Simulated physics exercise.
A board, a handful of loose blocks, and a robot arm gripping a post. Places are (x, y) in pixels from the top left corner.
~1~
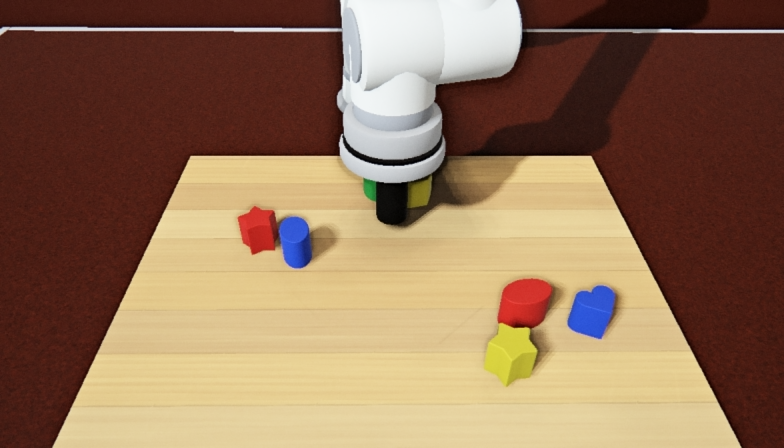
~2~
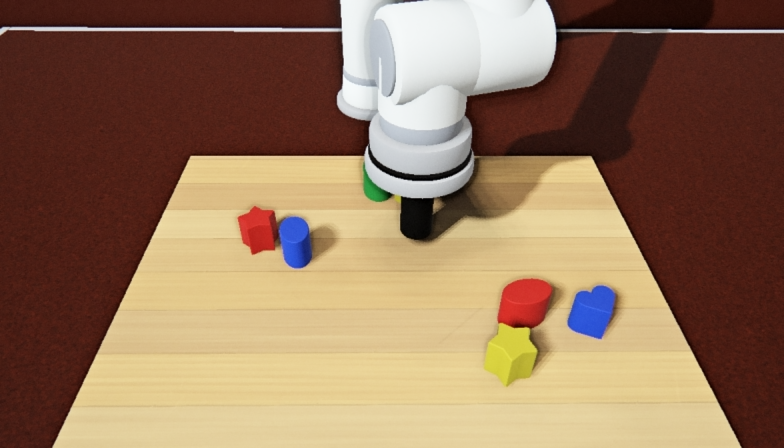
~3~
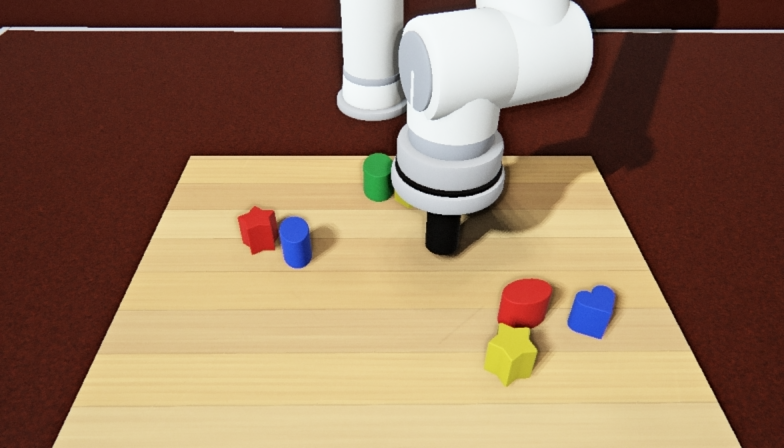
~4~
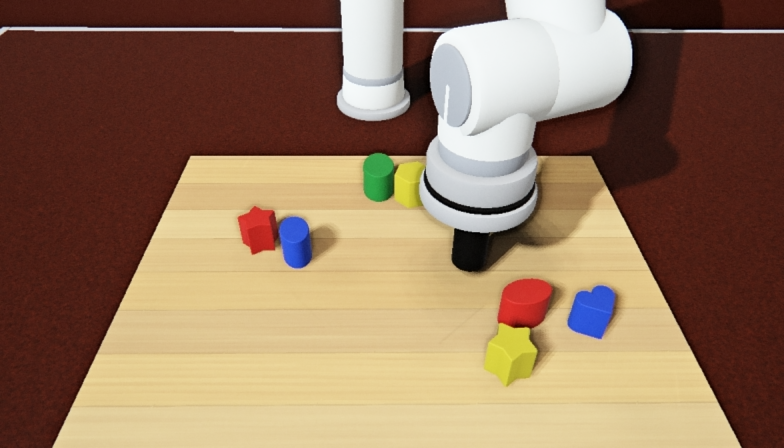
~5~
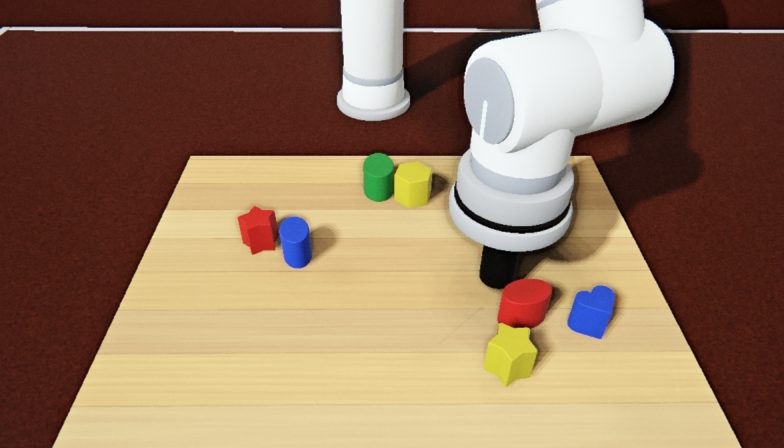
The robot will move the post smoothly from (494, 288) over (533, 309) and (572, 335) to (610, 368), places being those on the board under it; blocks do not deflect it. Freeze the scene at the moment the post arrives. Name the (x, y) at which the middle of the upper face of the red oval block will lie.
Final place: (569, 338).
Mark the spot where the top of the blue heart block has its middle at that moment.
In the picture, it is at (624, 306).
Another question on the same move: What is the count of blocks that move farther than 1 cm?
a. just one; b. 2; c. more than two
I choose b.
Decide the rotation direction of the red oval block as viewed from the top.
The block turns clockwise.
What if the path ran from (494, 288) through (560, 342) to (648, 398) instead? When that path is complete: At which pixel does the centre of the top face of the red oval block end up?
Answer: (644, 400).
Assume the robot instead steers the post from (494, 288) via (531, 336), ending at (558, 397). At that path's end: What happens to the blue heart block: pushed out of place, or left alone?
It keeps its spot.
The first path, step by step. One third of the way, post at (536, 298); red oval block at (549, 310), turned 40° clockwise.
Two thirds of the way, post at (576, 325); red oval block at (568, 336), turned 85° clockwise; blue heart block at (617, 303), turned 45° anticlockwise.
At the end, post at (615, 357); yellow star block still; red oval block at (569, 338), turned 90° clockwise; blue heart block at (624, 306), turned 80° anticlockwise.
